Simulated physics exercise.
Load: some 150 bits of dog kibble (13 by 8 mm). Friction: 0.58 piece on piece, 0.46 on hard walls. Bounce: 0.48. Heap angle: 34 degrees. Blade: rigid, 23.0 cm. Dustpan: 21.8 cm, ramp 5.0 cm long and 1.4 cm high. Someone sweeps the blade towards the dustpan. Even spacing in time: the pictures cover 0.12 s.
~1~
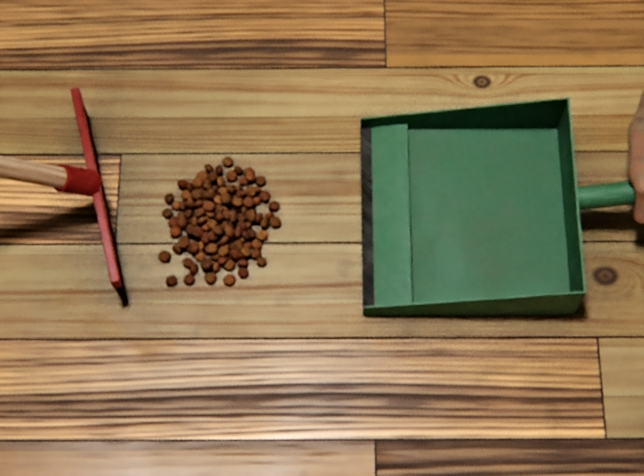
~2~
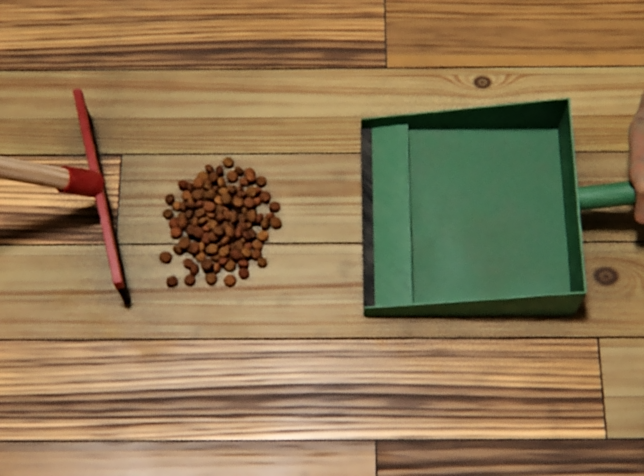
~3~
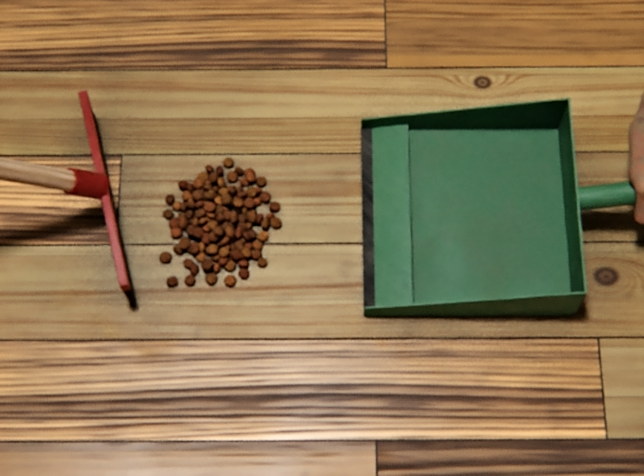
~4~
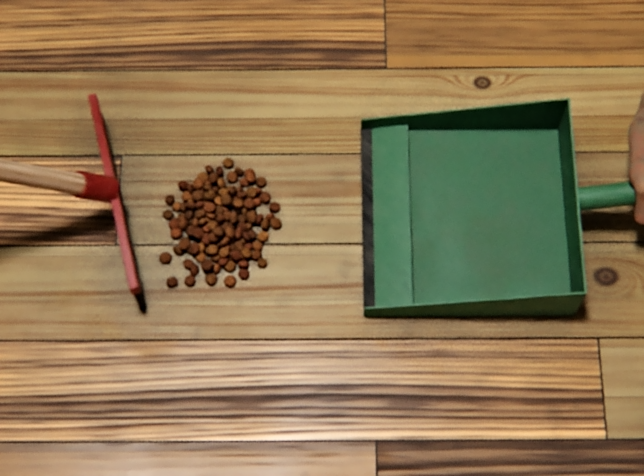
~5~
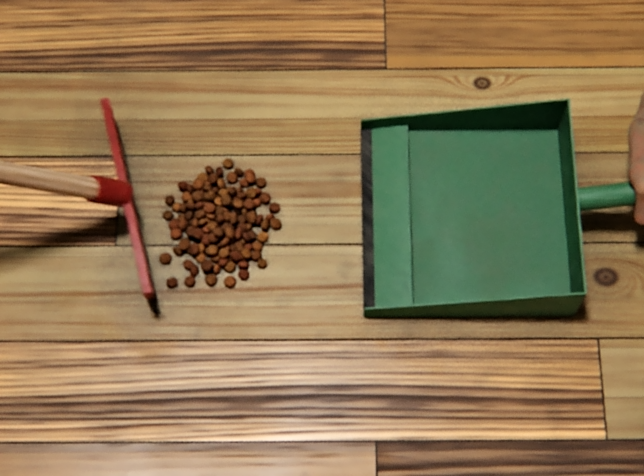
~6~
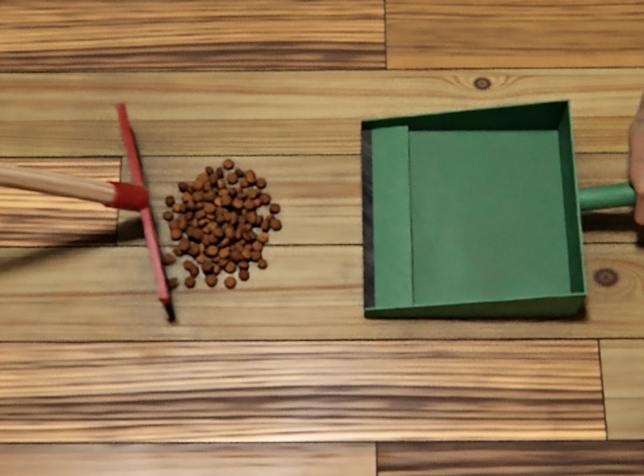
A red blade on a wooden handle slid slowly right across the wooden floor until it just reached the edge of a pile of brown kibble, while a hand held a green dustpan still.
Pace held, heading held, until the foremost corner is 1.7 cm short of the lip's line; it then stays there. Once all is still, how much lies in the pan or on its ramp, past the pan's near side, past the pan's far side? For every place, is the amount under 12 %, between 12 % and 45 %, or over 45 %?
In the pan or on its ramp: Not many. Past the pan's near side: Not many. Past the pan's far side: Not many.
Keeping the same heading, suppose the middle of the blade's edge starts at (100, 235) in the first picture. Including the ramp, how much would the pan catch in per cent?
Estimate: ~ 5 %.
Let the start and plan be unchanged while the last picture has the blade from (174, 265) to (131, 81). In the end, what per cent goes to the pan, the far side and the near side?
The pan gets 35, the far side 20 and the near side 0.
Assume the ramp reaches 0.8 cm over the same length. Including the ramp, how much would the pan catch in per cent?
Around 5 per cent.
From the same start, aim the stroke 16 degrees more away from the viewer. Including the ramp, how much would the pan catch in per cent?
Estimate: 20 % in pan or on ramp.
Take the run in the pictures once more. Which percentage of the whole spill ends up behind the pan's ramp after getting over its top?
Close to 0 per cent.
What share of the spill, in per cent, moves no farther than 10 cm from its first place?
The figure is some 15 percent.
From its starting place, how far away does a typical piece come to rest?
It works out to some 14 cm.
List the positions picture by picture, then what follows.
Blade from (116, 282) to (77, 96), moved 0.0 cm, 0 of the pieces shifted so far; middle of the pieces at (222, 224); pan at (482, 219), in the first frame.
Blade from (119, 283) to (79, 97), moved 0.2 cm, 0 of the pieces shifted so far; middle of the pieces at (223, 225), in the second frame.
Blade from (125, 285) to (85, 99), moved 0.9 cm, 0 of the pieces shifted so far; middle of the pieces at (223, 225), in the third frame.
Blade from (135, 289) to (94, 102), moved 1.9 cm, 0 of the pieces shifted so far; middle of the pieces at (223, 225), in the fourth frame.
Blade from (148, 293) to (107, 106), moved 3.4 cm, 0 of the pieces shifted so far; middle of the pieces at (223, 226), in the fifth frame.
Blade from (165, 299) to (122, 111), moved 5.2 cm, 1 of the pieces shifted so far; middle of the pieces at (223, 226); pan at (483, 220), in the sixth frame.
Then, 0.15 s after the last picture, middle of the blade 13 cm from the lip; 0 % over the lip, far side 0 %, near side 0 %.
Then, 0.24 s after the last picture, middle of the blade 7 cm from the lip; 0 % over the lip, far side 0 %, near side 0 %.
Then, 0.48 s after the last picture, middle of the blade 5 cm from the lip; 5 % over the lip, far side 0 %, near side 0 %.
In the end, pan 5 %, near side 0 %, far side 0 %, in front of the lip or behind the blade 90 %.
